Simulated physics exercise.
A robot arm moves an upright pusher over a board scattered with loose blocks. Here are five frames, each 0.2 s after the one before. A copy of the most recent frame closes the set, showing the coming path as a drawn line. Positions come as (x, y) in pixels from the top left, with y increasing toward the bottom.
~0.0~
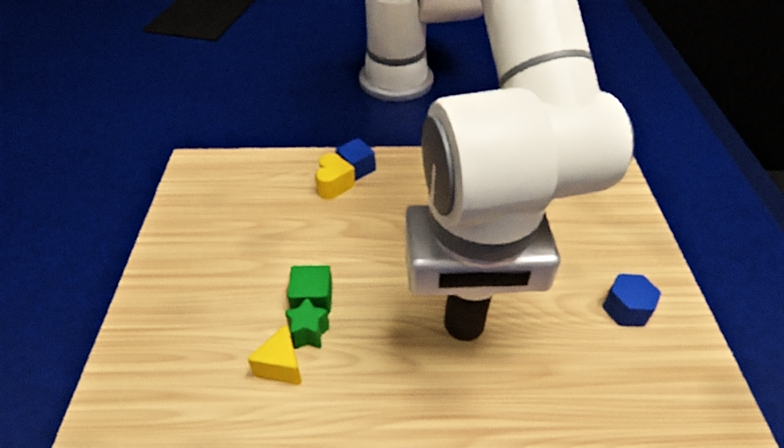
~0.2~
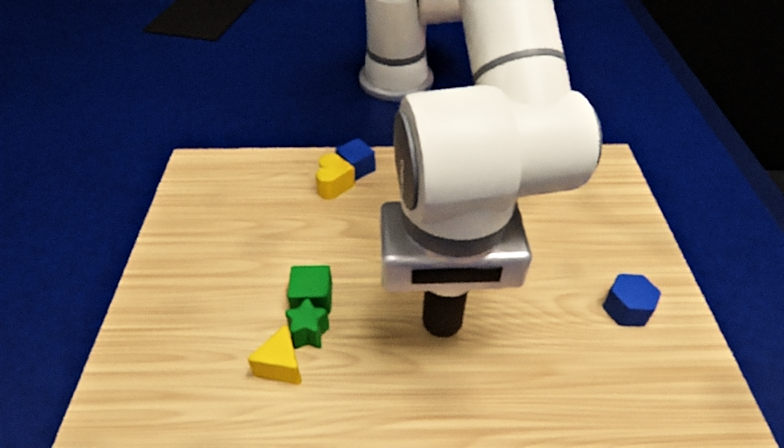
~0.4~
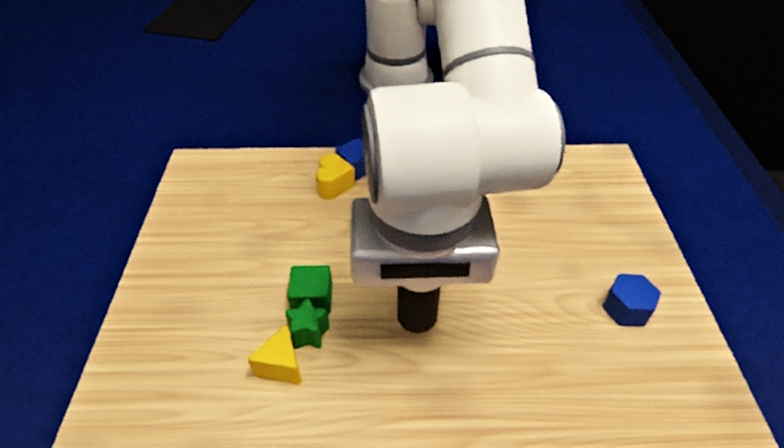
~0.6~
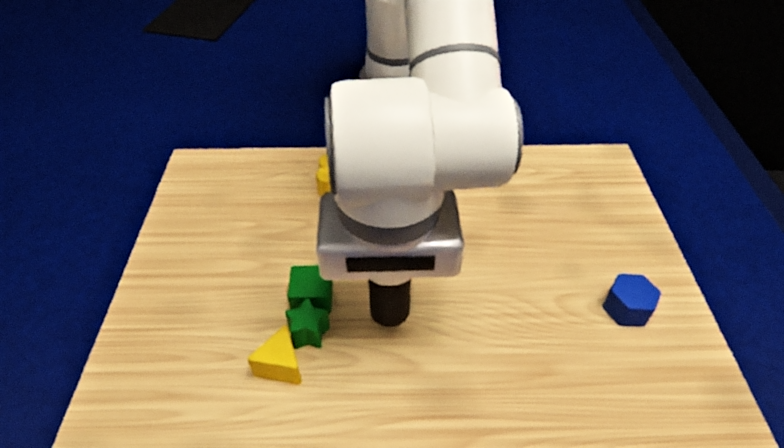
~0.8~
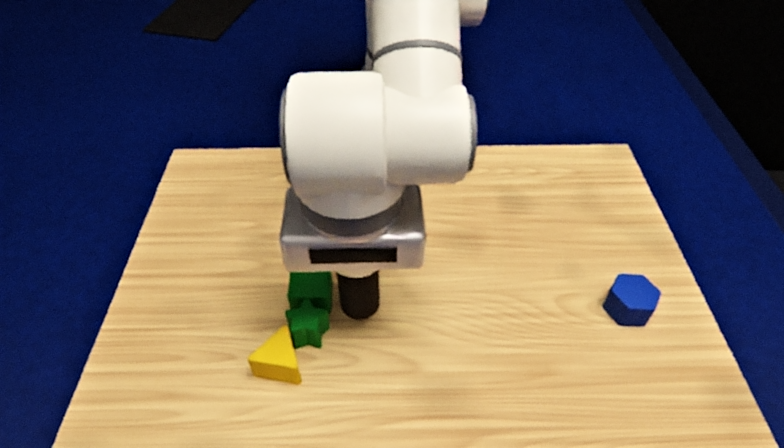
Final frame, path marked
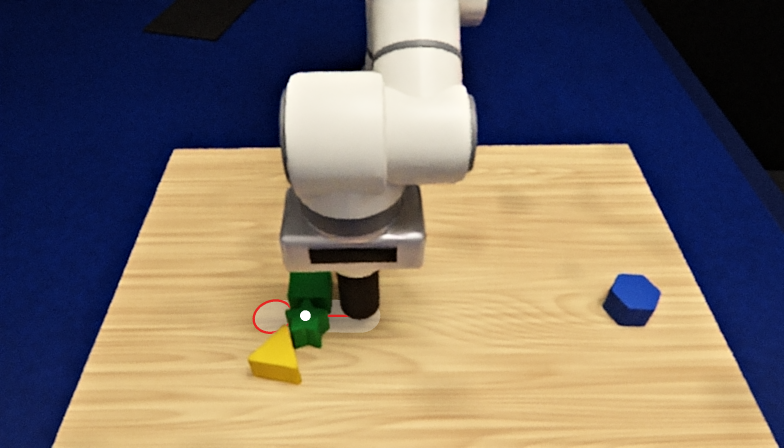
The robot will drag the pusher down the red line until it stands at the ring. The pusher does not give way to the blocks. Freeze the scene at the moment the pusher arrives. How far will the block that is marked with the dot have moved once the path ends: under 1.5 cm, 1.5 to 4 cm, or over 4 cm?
Shift of over 4 cm.
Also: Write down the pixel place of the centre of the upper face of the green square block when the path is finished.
By then it is at (275, 266).
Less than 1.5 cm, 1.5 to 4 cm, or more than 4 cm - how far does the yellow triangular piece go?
I'd go with 1.5 to 4 cm for this block.
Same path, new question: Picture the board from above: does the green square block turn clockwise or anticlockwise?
The block turns clockwise.
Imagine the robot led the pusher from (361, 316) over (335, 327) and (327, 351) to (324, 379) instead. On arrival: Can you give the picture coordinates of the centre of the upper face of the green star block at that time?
It should be at about (287, 327).
The line goes in a line from (361, 316) to (273, 316); the dot is on the green star block.
On the path given first. Halfway along, pusher (315, 303); yellow triangular piece (263, 356), turned 35° anticlockwise; green star block (277, 320), turned 15° anticlockwise; green square block (291, 272), turned 40° clockwise.
At the end, pusher (269, 304); yellow triangular piece (253, 361), turned 75° anticlockwise; green star block (240, 328), turned 55° anticlockwise; green square block (275, 266), turned 85° clockwise.
